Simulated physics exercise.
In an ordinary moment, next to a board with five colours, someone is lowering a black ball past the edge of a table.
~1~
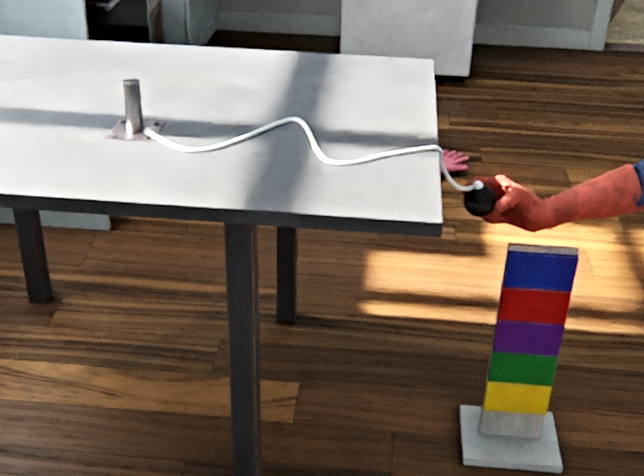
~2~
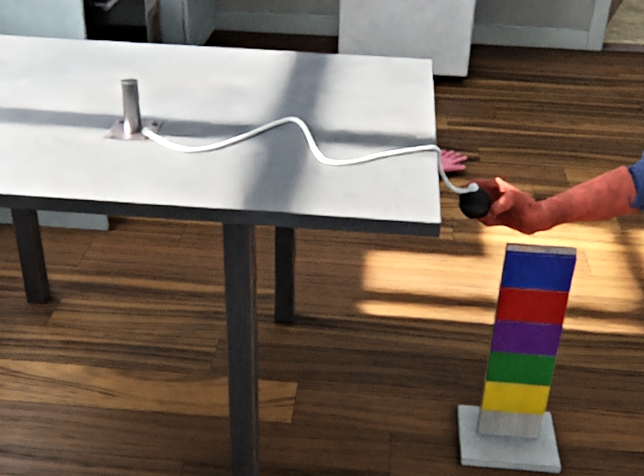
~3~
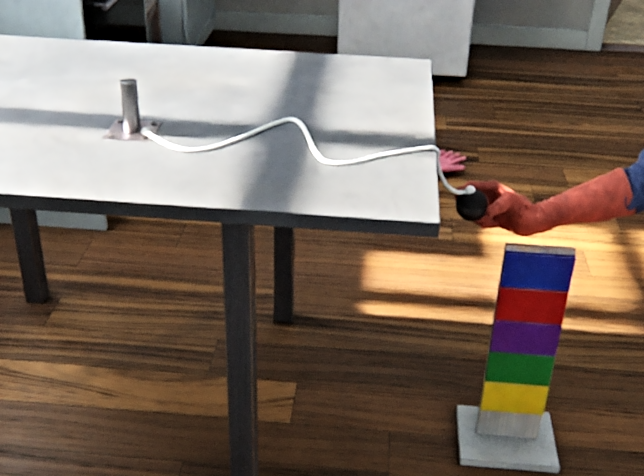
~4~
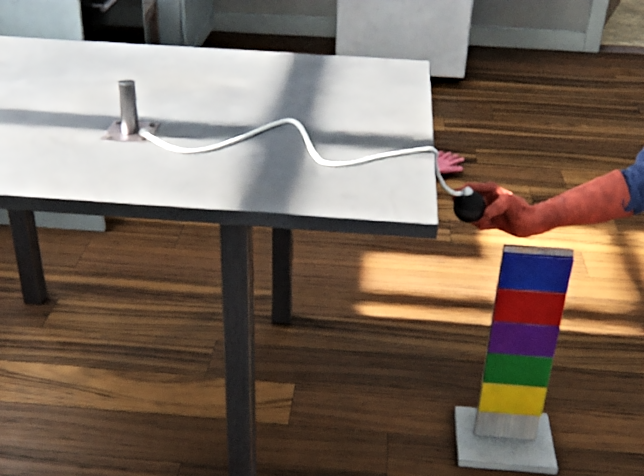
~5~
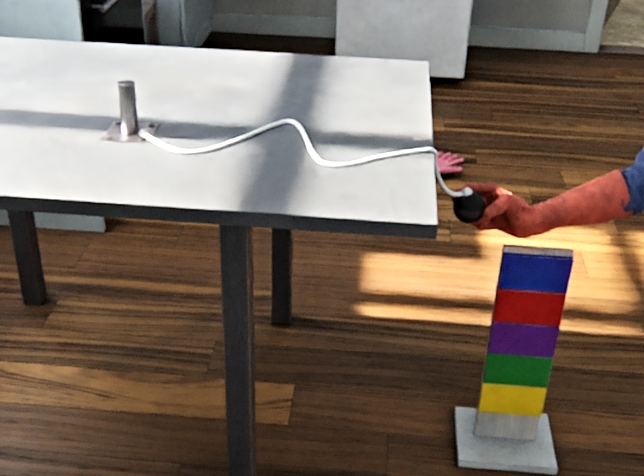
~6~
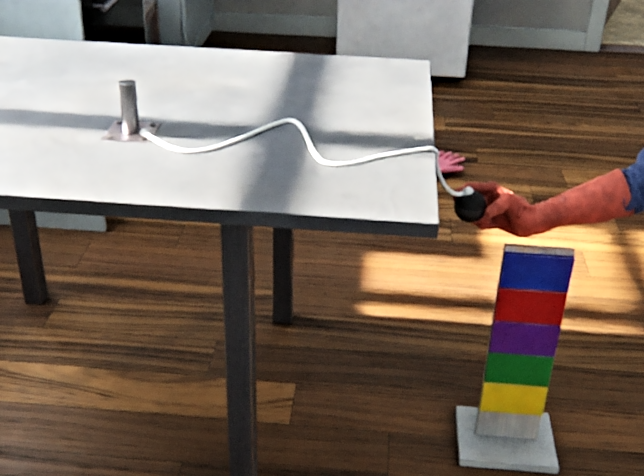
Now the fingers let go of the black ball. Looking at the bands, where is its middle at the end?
Its middle is at the purple band.
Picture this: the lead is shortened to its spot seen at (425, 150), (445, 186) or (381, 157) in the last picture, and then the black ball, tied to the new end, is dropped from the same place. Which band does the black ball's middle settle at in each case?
The bands would be blue, red and higher than all five, in that order.
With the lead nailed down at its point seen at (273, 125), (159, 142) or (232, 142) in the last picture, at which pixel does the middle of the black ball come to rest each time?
Results: (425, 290); (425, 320); (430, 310).
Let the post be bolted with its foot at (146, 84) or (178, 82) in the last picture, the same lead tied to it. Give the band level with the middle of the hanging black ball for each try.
For the first it would be red, for the second purple.
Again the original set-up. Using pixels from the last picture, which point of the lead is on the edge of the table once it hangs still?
At (319, 159).
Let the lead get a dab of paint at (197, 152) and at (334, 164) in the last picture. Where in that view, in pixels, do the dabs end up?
About (220, 135), and the other about (434, 165).
Soon after, ball near (451, 300); level with red.
Then, ball near (391, 322); level with purple.
Further on, ball near (435, 328); level with purple.
At rest, ball near (420, 326); level with purple. Its middle rests at the purple band.
